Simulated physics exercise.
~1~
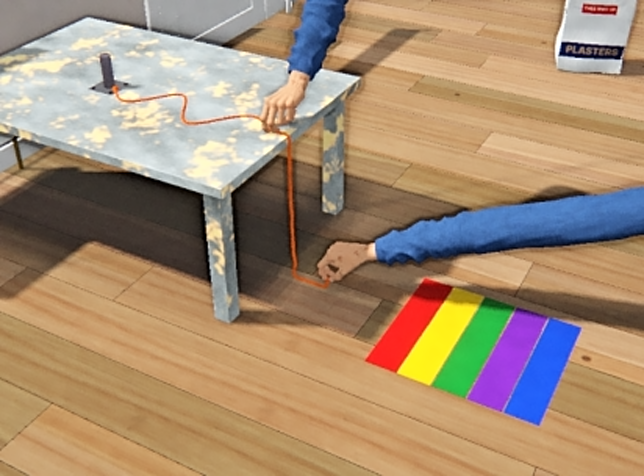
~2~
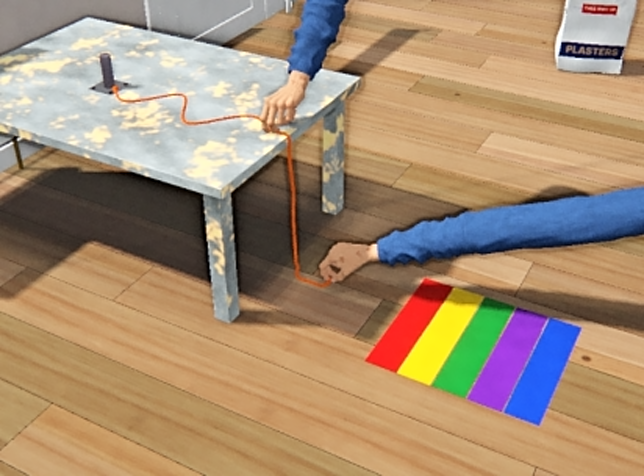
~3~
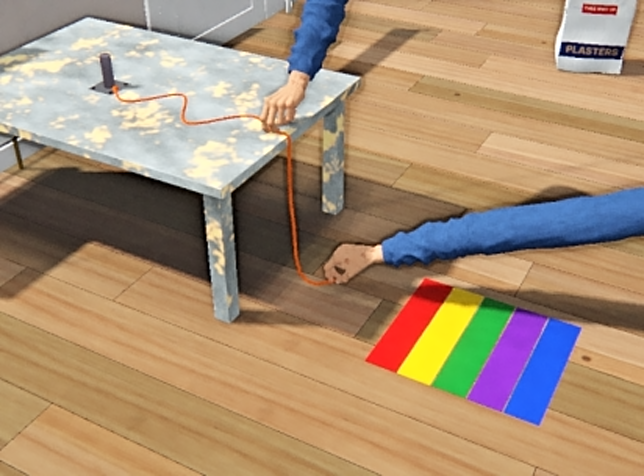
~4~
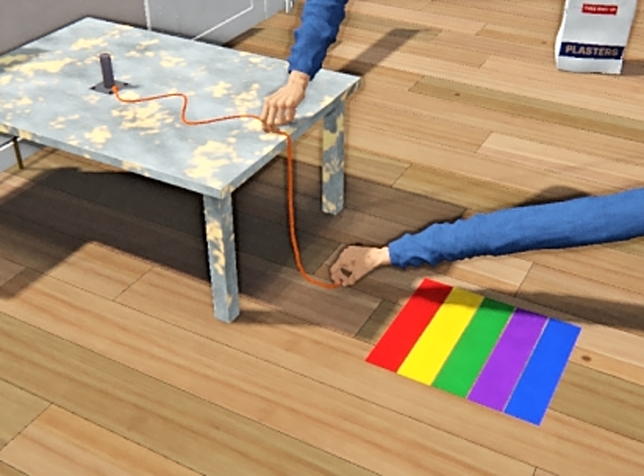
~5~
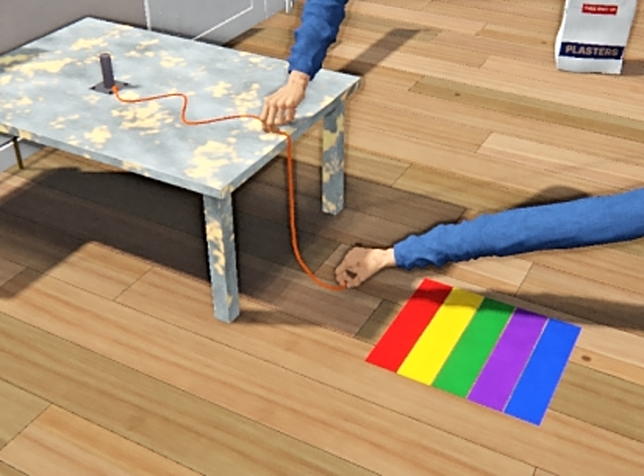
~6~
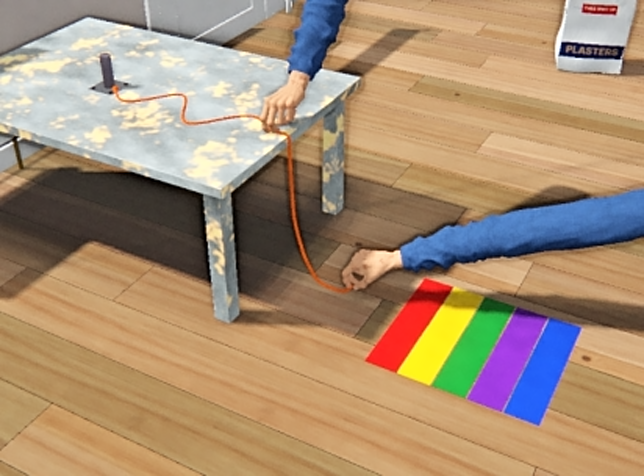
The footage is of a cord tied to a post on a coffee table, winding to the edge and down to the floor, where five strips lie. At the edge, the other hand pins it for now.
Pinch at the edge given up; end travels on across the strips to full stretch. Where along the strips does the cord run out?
Over the purple strip.
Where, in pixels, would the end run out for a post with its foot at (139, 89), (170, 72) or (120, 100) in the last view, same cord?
Results per try: (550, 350); (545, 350); (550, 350).
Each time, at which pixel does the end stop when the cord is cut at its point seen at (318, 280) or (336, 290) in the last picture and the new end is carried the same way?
Try one: (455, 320); try two: (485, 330).
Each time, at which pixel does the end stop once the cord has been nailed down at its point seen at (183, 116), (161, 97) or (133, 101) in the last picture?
Approximately (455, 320), (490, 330) and (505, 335), respectively.
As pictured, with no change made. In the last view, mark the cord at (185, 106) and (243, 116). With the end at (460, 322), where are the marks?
You'll find the first mark at (213, 113) and the second mark at (289, 143).
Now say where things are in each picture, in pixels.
The first frame shows end (328, 278); red (392, 350); yellow (424, 362); green (459, 374); purple (493, 387); blue (530, 400).
The second frame shows end (330, 279); cord through (124, 101) (186, 103) (216, 121) (273, 131) (293, 192) (296, 257).
The third frame shows end (335, 280).
The fourth frame shows end (341, 282); cord through (124, 101) (186, 103) (216, 121) (273, 131) (290, 191) (297, 258).
The fifth frame shows end (346, 284).
The sixth frame shows end (353, 286); cord through (124, 101) (186, 103) (216, 121) (273, 131) (292, 192) (306, 261).
A little later, end near (460, 322); over yellow.
Next, end near (494, 333); over green.
When it is tight, end near (514, 340); over purple. The purple one.
